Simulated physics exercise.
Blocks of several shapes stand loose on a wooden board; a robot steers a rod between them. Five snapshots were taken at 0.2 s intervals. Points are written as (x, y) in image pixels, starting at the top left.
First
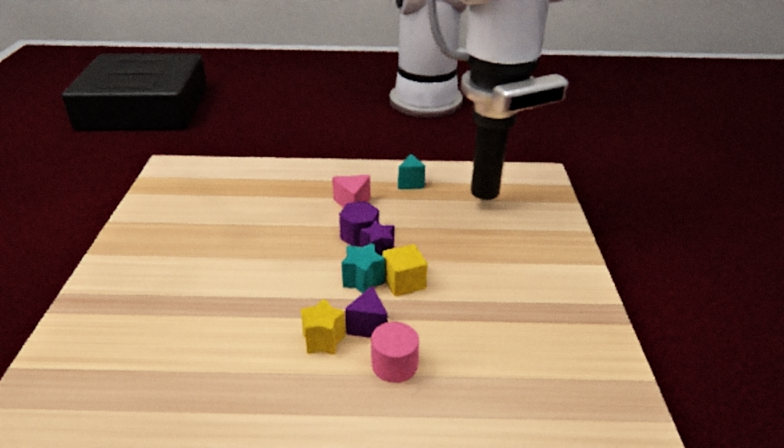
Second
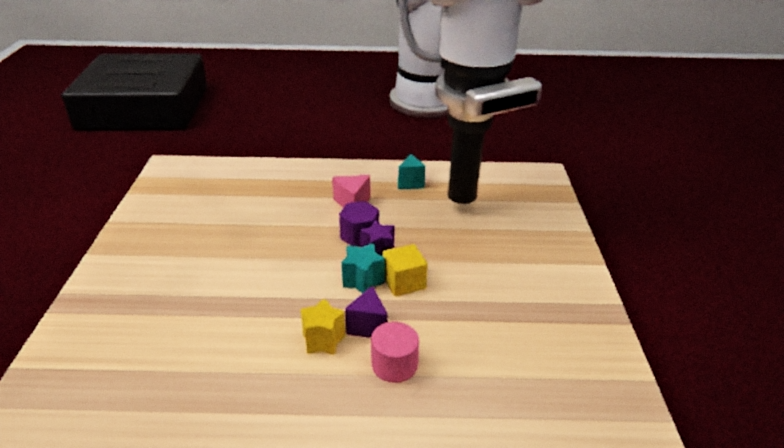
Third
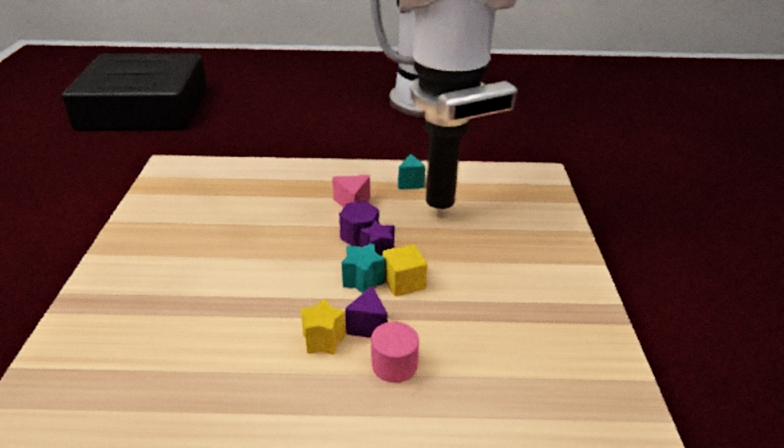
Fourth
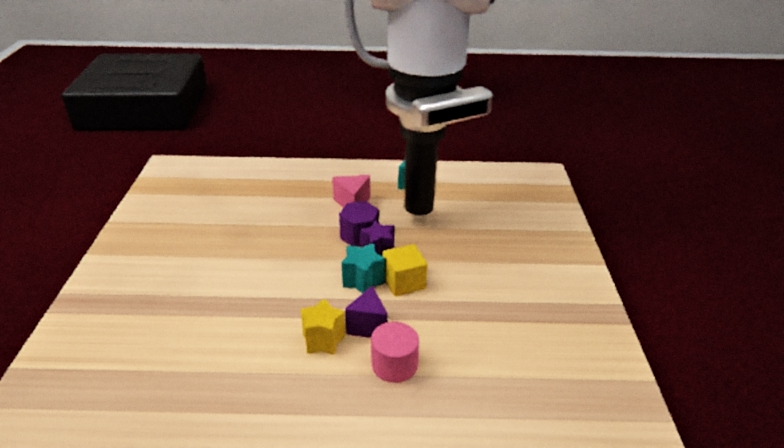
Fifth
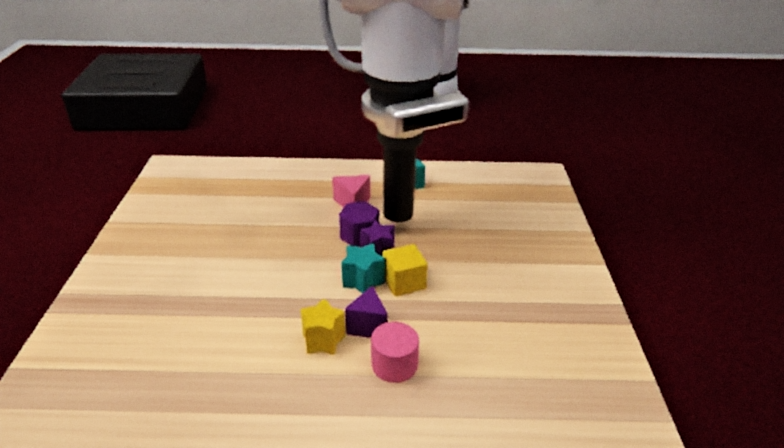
The footage shows a robot arm moving its black rod steadily leftward and slightly toward the viewer over a wooden board, passing in front of a turquoise block and nearing the purple blocks, while the scattered colored blocks stay still.
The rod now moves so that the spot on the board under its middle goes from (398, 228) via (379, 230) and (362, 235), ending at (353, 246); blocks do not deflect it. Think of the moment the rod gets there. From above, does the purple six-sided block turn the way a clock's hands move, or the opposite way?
It spins with the clock.
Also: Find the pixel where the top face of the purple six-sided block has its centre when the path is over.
Its top middle is near (317, 222).
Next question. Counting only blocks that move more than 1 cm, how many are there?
I predict one.
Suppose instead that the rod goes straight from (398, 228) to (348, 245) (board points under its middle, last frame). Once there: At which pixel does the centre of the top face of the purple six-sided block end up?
It ends at (313, 218).
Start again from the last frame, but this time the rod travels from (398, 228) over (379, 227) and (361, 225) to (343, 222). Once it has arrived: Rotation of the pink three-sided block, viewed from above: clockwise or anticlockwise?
Overhead view: Clockwise.
The first path, step by step. Halfway along, rod (369, 218); purple six-sided block (335, 216).
At the end, rod (353, 232); purple six-sided block (317, 222), turned 35° clockwise; purple star block in place.
